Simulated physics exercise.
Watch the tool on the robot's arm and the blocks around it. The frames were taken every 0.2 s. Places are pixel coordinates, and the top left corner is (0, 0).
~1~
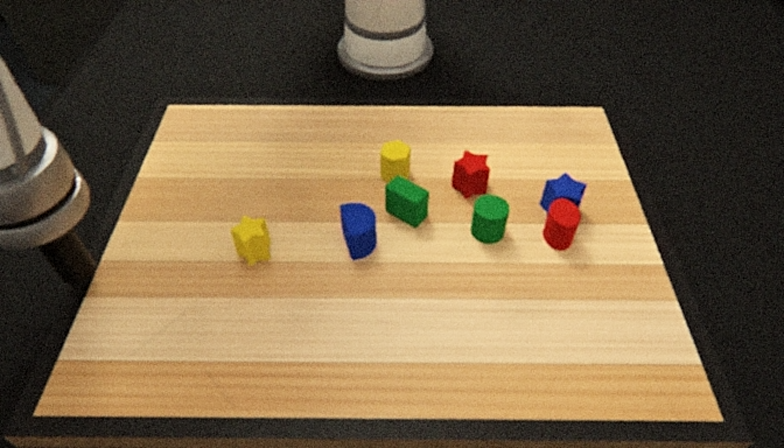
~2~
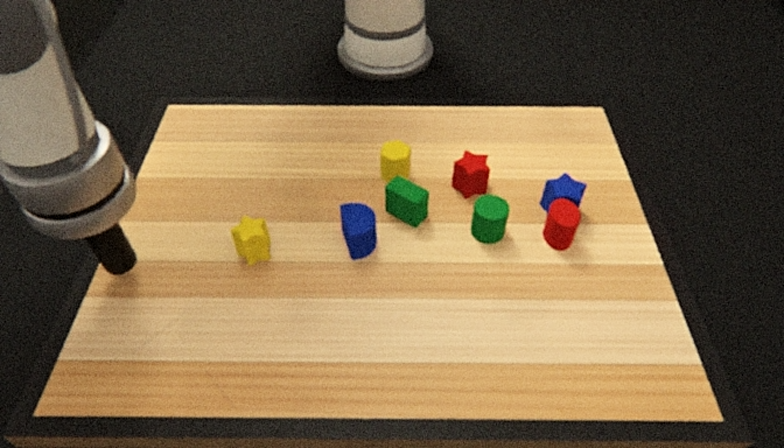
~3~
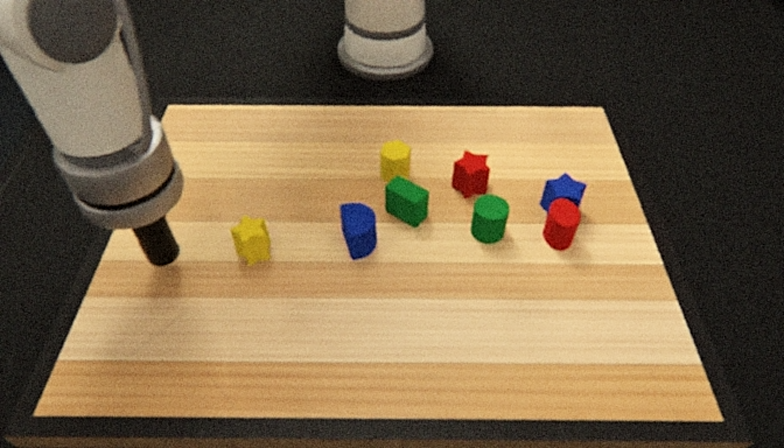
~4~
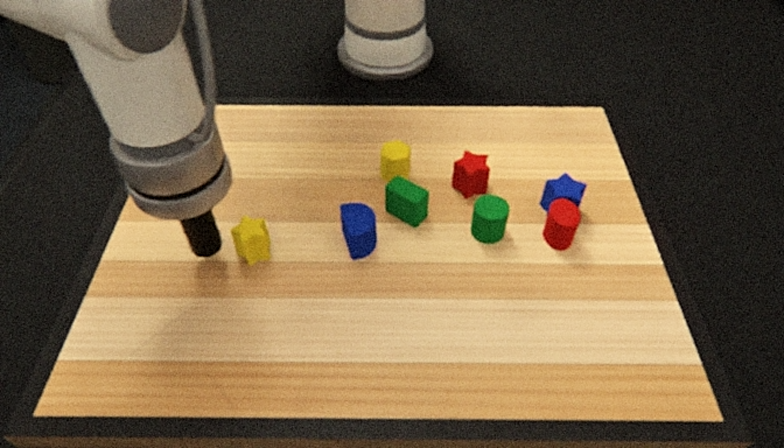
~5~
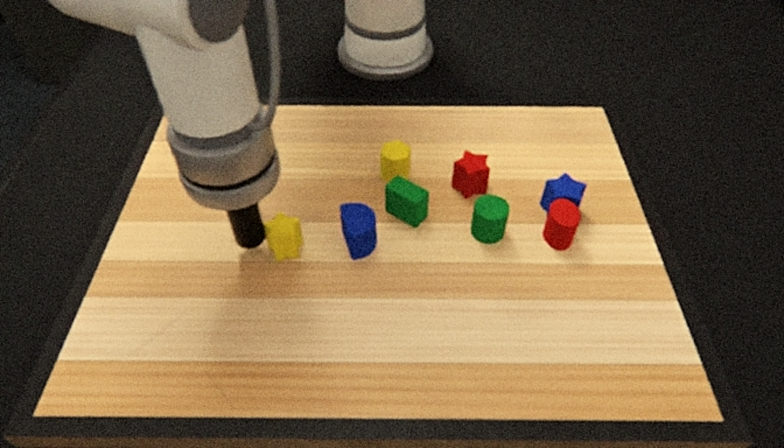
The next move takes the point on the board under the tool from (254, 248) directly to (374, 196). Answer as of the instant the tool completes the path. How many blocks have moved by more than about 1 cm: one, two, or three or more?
The push moves one block more than 1 cm.
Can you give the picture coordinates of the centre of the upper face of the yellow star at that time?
Located at (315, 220).
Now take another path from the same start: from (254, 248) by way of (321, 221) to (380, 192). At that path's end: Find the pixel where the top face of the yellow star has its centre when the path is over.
Put as a pixel place, it's (317, 220).
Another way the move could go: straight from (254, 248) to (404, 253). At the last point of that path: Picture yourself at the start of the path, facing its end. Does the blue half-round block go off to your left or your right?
Shifted left.
What follows on the original path. One third of the way, tool at (295, 220); yellow star at (310, 221), turned 75° clockwise.
Two thirds of the way, tool at (336, 202); yellow star at (315, 220), turned 100° clockwise.
At the end, tool at (374, 185); yellow star at (315, 220), turned 100° clockwise; blue half-round block still.
